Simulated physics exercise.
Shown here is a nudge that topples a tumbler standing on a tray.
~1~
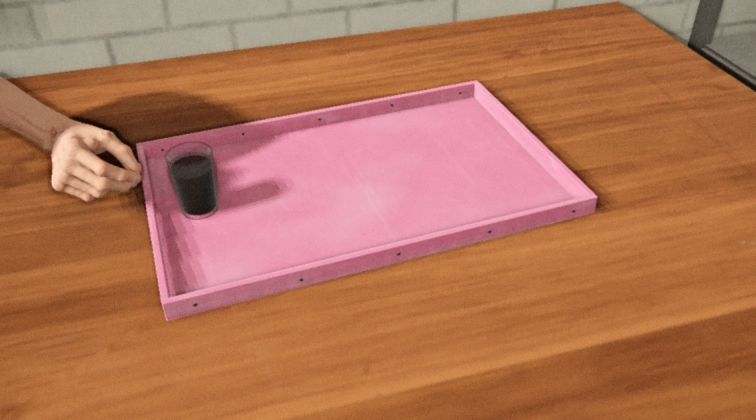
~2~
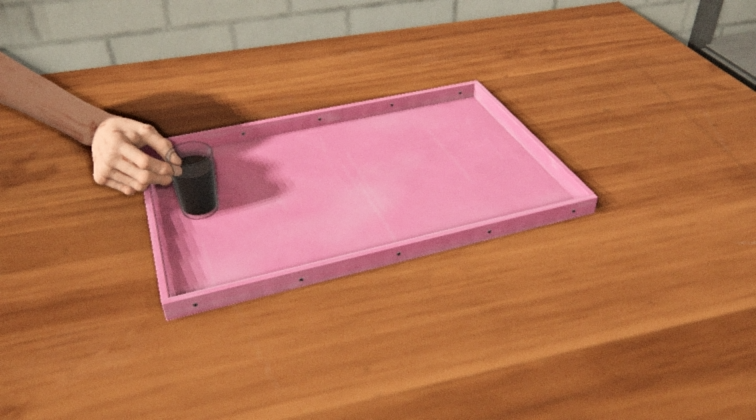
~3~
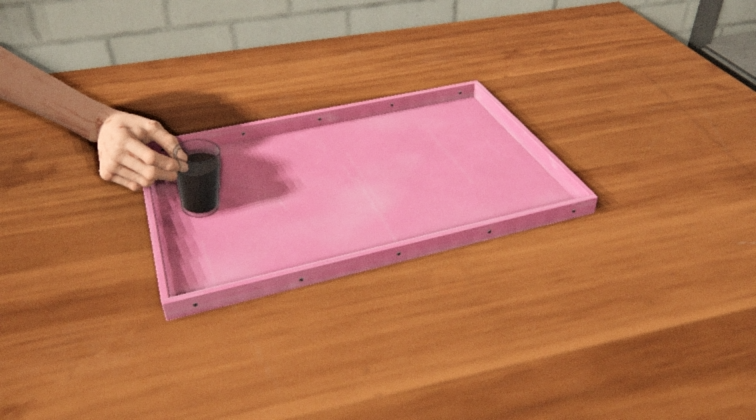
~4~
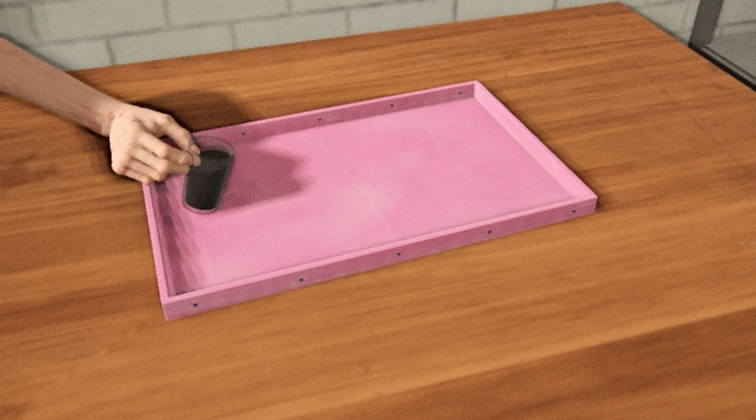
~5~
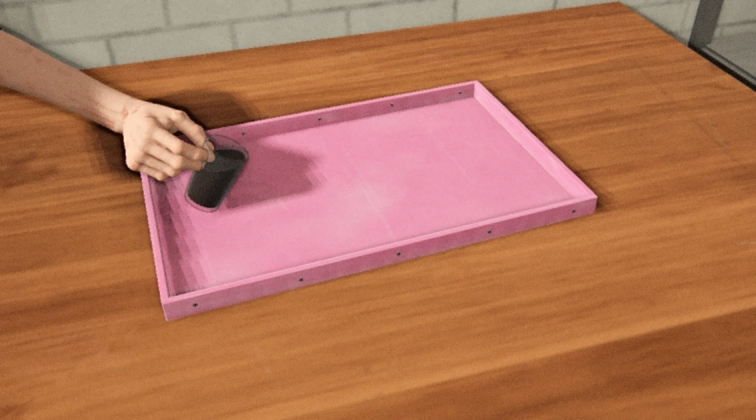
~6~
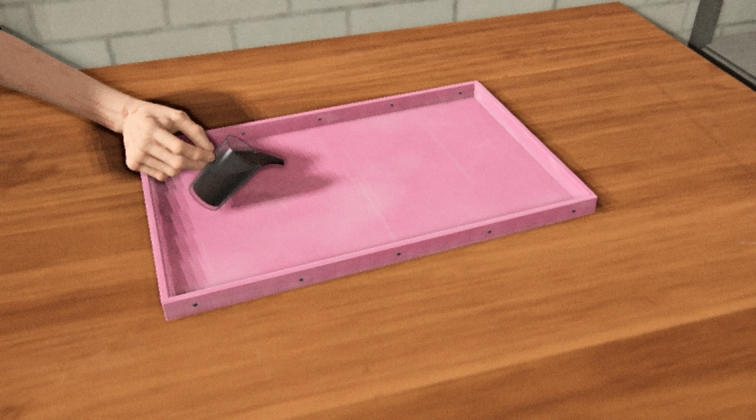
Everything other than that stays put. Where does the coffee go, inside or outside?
Contained.
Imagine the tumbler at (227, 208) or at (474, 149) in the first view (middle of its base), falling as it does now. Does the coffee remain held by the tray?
In the first try it is held by the rim; in the second it gets out on to the top.
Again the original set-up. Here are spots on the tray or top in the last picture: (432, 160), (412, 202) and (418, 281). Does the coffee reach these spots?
The first point is inside the spill, the next one is inside the spill, and the last one is outside the spill.
Next, the tumbler lies in the tray; the puddle covers about as much as a plate; the top is dry.
After that, the puddle covers about as much as a tray; the top is dry.
Finally, the puddle covers about as much as a tray; the top is dry.
